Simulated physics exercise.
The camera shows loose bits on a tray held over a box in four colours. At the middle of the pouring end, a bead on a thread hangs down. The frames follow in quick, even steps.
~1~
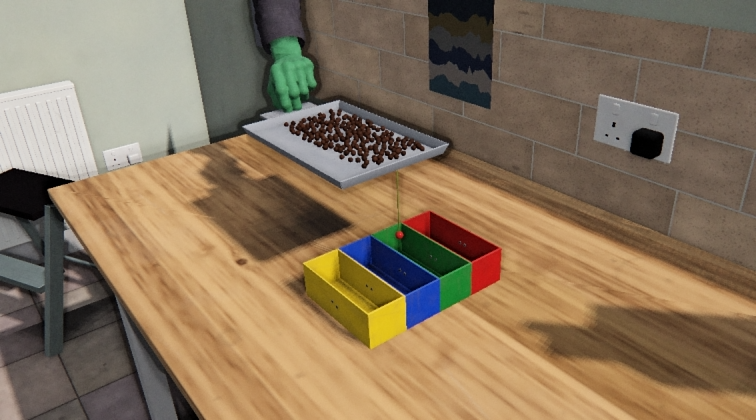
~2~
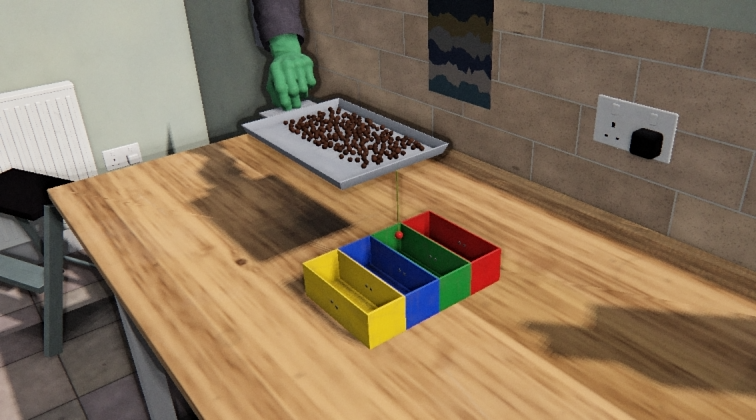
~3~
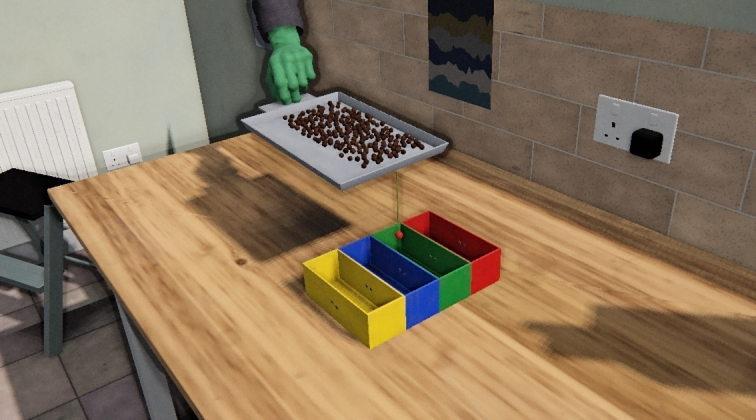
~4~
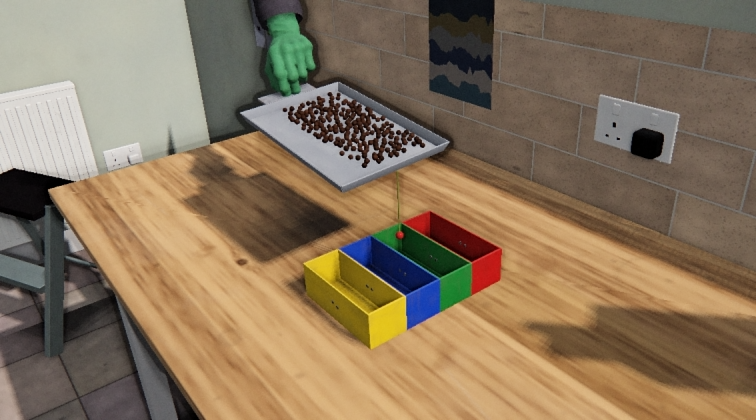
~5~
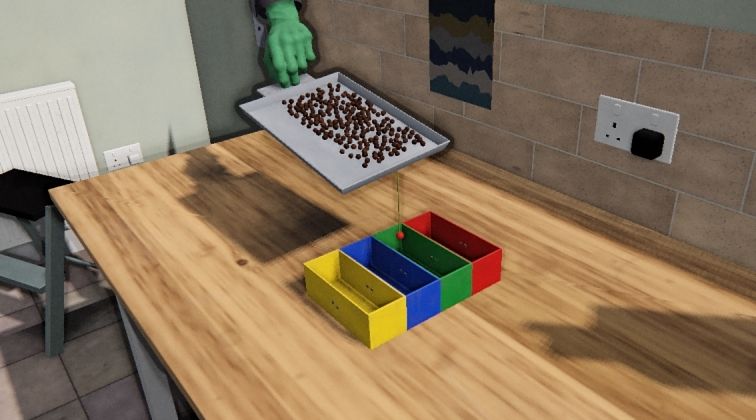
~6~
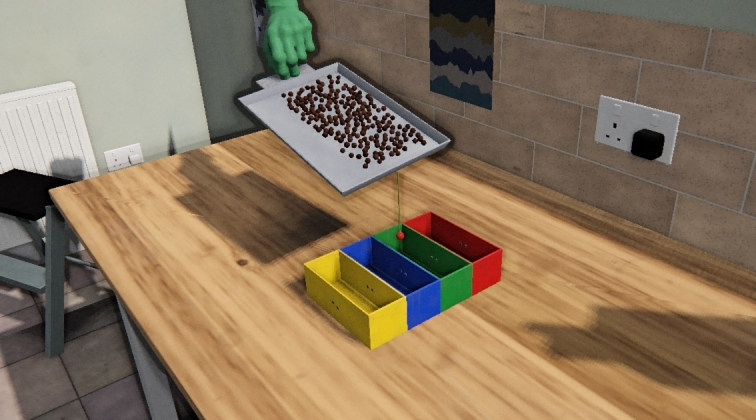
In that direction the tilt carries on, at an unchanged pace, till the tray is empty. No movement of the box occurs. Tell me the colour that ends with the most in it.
That would be yellow.
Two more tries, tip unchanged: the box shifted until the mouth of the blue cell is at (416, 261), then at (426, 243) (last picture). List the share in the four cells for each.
70 and 20 in a hundred, in turn.
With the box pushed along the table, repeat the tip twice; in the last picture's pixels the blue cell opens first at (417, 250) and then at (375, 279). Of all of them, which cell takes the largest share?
With the first placing it's that yellow cell, with the second it's the blue one.
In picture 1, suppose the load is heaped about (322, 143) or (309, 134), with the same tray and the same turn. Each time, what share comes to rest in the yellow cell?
70 % and 70 %.
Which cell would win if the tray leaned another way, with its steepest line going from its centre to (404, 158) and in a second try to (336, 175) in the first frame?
Red, then yellow.
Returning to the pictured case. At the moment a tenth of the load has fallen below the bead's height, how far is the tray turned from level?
It is at around 50 degrees.
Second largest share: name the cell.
Second: The blue one.
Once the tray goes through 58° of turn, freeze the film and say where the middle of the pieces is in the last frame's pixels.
Near (359, 192).
Soon after the last picture, tray tipped steeply; about two thirds on the tray; about a quarter in the yellow cell; a small part in the blue cell; a small part falling or outside the box.
A little later, tray tipped right over; a stray few on the tray; about two thirds in the yellow cell; about a third in the blue cell; a stray few in the green cell; a small part falling or outside the box.
Later still, tray tipped past a quarter turn; about two thirds in the yellow cell; about a third in the blue cell; a stray few in the green cell; a stray few falling or outside the box.
At rest, tray tipped past a quarter turn; about two thirds in the yellow cell; about a third in the blue cell; a stray few in the green cell; none in the red cell; a stray few outside the box.
